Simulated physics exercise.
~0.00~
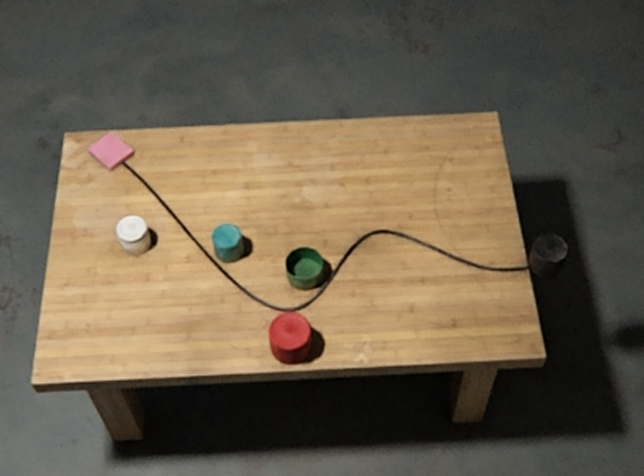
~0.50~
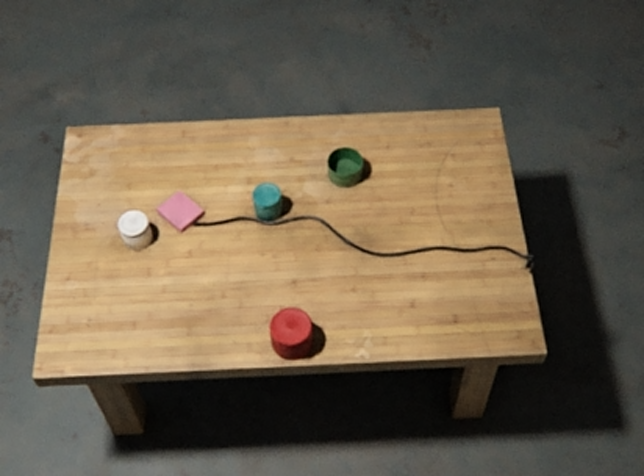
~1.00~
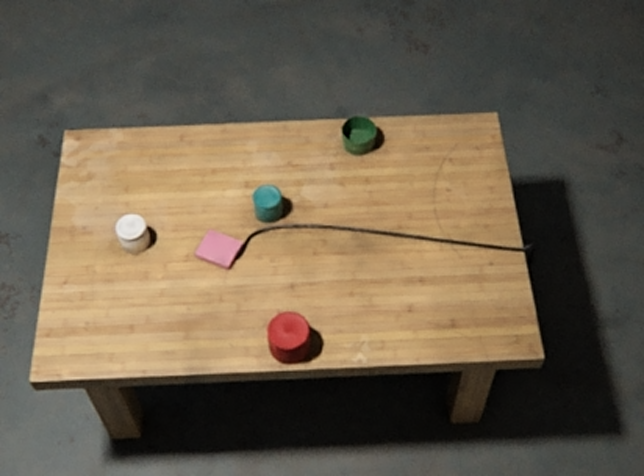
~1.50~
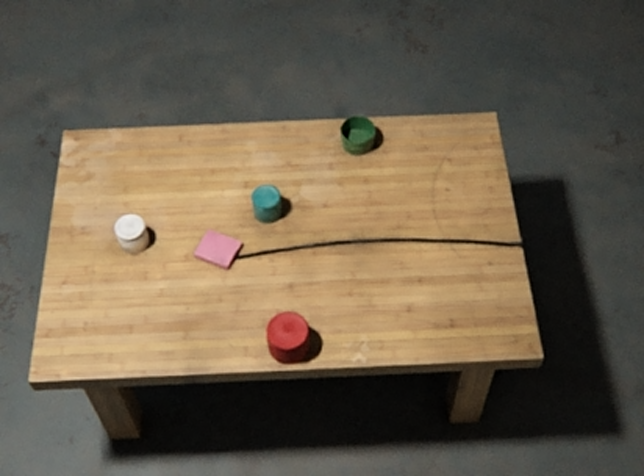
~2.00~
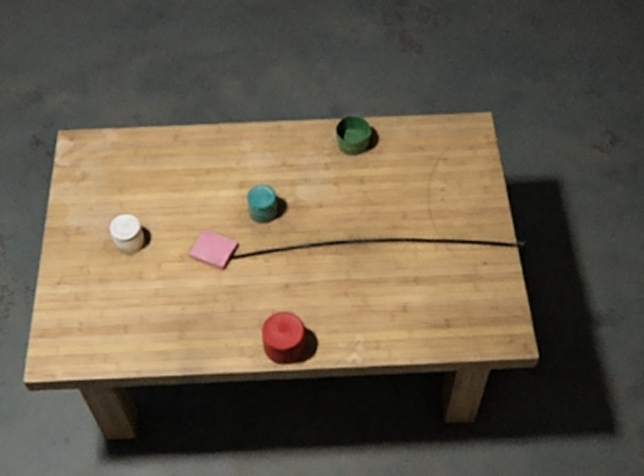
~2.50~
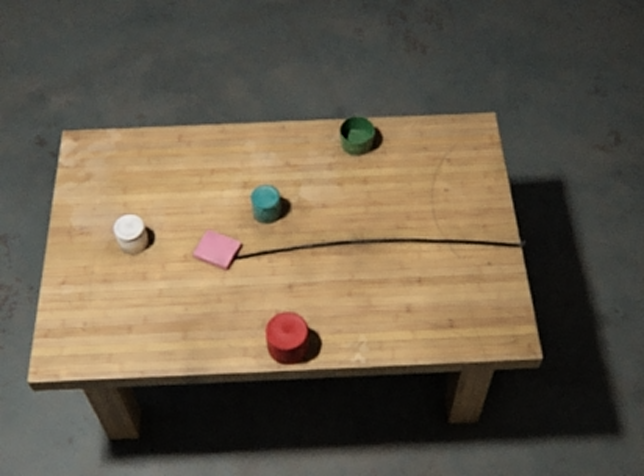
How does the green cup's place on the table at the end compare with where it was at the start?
It started near the middle of the table, just above the red tub, and ended up near the back edge, a little farther to the right.
